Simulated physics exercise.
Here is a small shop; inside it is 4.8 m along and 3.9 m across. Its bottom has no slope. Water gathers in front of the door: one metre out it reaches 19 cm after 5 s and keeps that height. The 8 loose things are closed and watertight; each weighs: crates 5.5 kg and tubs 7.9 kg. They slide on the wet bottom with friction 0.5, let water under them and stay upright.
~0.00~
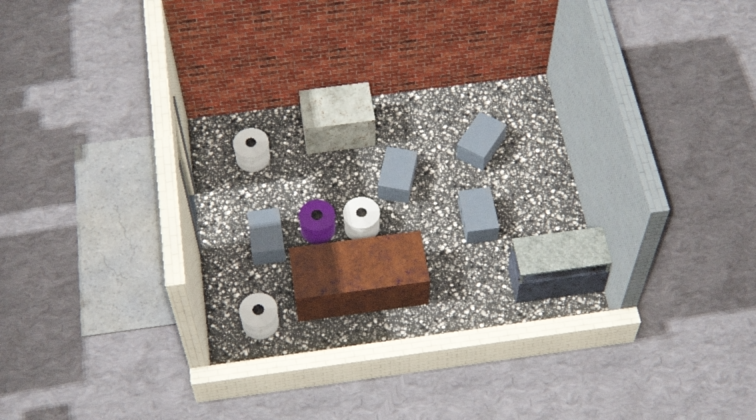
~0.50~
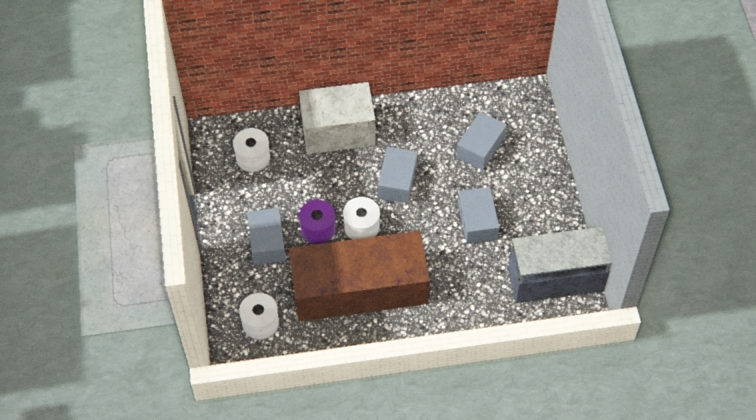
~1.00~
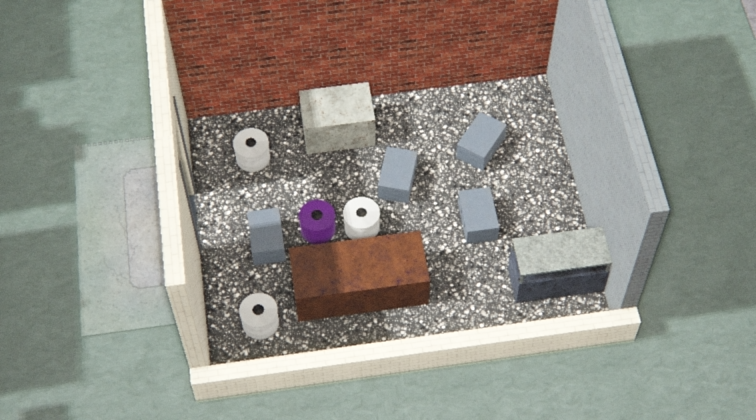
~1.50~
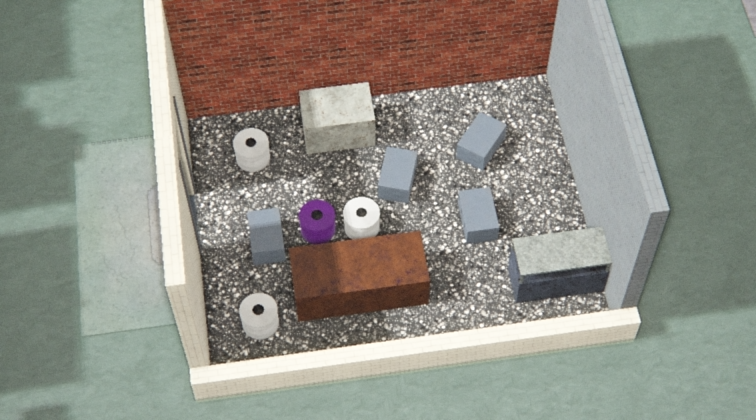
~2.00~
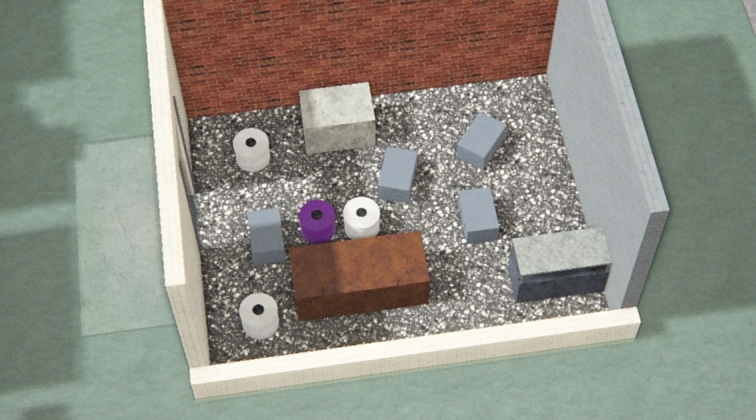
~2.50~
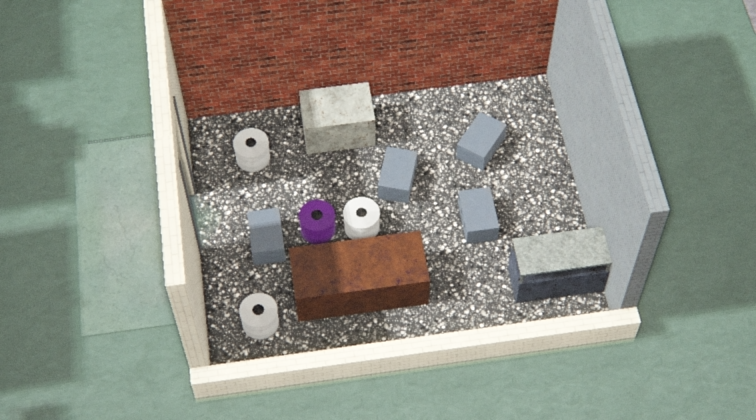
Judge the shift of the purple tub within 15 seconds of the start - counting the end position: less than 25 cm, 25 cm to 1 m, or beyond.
Purple tub travels far.
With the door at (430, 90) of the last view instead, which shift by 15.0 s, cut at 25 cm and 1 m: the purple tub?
Then the purple tub is nudged along.
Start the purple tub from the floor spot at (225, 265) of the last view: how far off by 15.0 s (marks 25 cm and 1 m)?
It barely shifts.
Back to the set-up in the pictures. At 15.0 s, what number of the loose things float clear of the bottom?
I count 7.
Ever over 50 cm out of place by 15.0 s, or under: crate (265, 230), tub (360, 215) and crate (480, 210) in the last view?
In that order: Past it, more, past it.
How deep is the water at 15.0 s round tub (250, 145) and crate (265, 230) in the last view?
Roughly 5 and 6 cm.
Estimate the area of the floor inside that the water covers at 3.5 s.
Some 1.5 m2.
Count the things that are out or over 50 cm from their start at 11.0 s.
By then 6.
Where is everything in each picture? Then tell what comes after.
The first picture shows the purple tub at (317, 215) rests on the ground; water covers 0.0 m2; 0 of 8 have shifted.
The second picture shows the purple tub at (317, 215) rests on the ground; 0.0 m2 under water; 0 of 8 have shifted.
The third picture shows the purple tub at (317, 215) rests on the ground; 0.0 m2 under water; 0 of 8 have shifted.
The fourth picture shows the purple tub at (317, 215) rests on the ground; water covers 0.0 m2; 0 of 8 have shifted.
The fifth picture shows the purple tub at (317, 215) rests on the ground; water covers 0.0 m2; 0 of 8 have shifted.
The sixth picture shows the purple tub at (317, 215), on the bottom; water covers 0.1 m2; 0 of 8 have shifted.
After 3.5 s the purple tub is near (317, 215), 0.0 m from its start, aground; 0 afloat.
After 6.8 s the purple tub is near (326, 215), 0.1 m from its start, afloat; 2 afloat.
After 11.0 s the purple tub is near (494, 130), 2.6 m from its start, afloat; 6 afloat.
After 15.0 s the purple tub is near (448, 84), 2.6 m from its start, afloat; 7 afloat.
